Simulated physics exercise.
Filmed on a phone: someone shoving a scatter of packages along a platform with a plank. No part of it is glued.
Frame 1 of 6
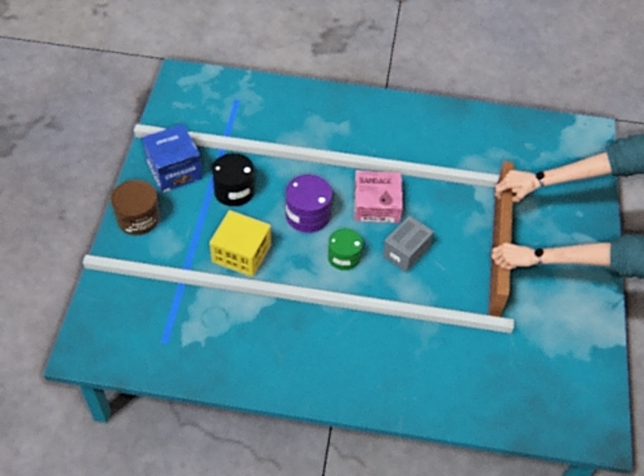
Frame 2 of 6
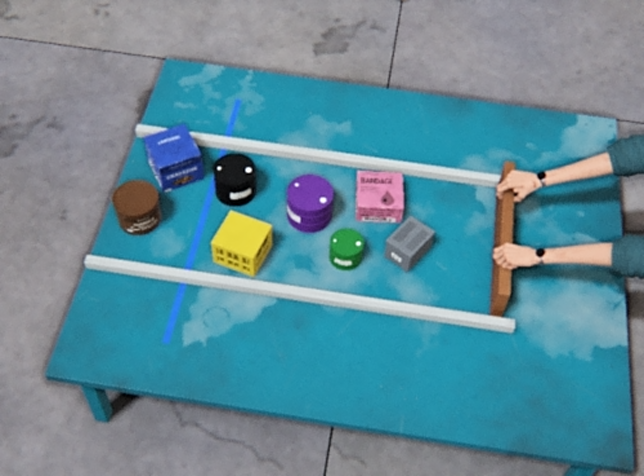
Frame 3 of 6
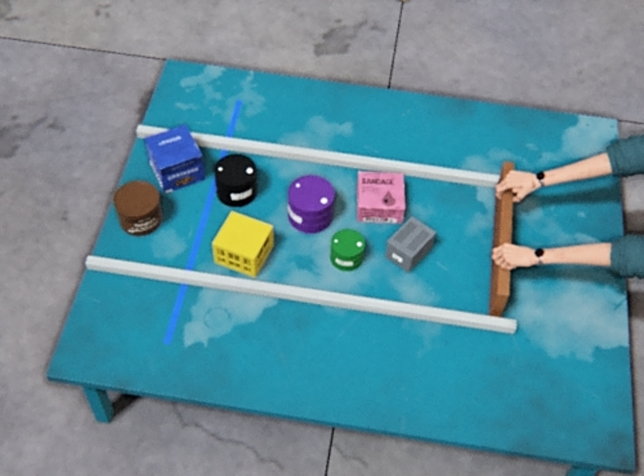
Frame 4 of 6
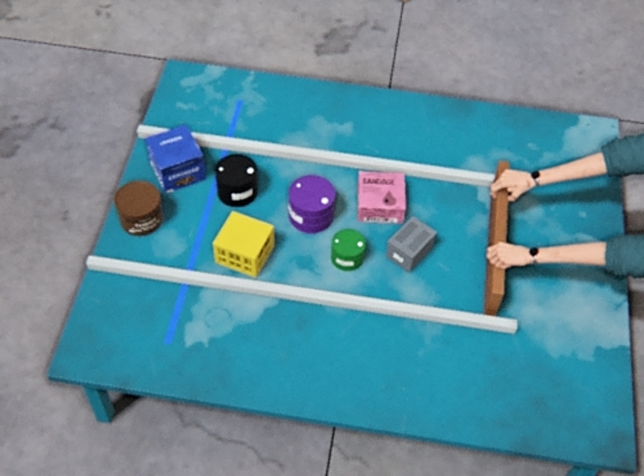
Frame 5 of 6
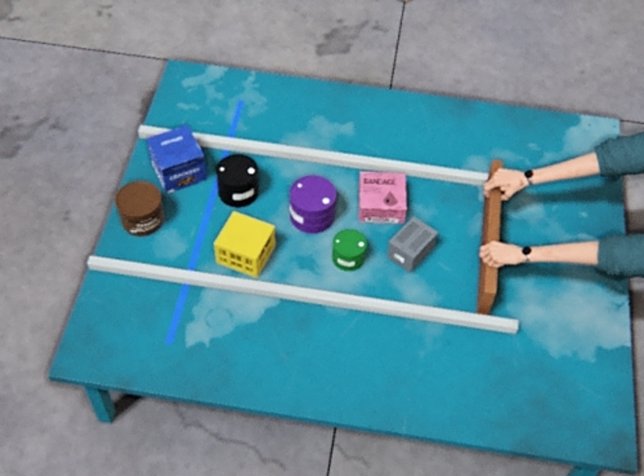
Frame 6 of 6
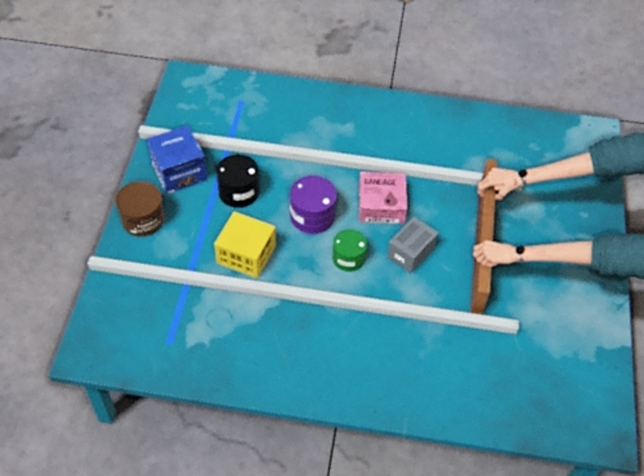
Two hands sliding a wooden plank slightly left between white rails on a teal table, the scattered boxes and canisters staying still.
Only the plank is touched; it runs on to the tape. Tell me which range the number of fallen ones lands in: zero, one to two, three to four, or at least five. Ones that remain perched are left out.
Count: One or two.
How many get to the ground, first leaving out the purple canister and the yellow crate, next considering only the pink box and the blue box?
Well, the first time you'd get 1, and the next time 0.
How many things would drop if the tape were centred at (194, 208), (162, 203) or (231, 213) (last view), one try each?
Counts per try, in order: 1 / 4 / 0.
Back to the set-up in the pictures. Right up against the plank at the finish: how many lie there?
2 in contact.
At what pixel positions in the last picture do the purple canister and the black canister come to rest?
The first one ends at (167, 183), the second at (158, 148).
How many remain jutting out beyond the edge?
The number overhanging is 2.
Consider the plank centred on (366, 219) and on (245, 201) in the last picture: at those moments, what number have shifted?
4, then 8.
A little later, none off yet; brown pail at rest near (141, 209); blue box at rest near (177, 160); black canister at rest near (238, 181).
Next, none off yet; brown pail at rest near (141, 209); blue box shifted a little near (170, 156); black canister shifted a little near (217, 173).
When it is over, the number that fall off is one or two; down, blue box.
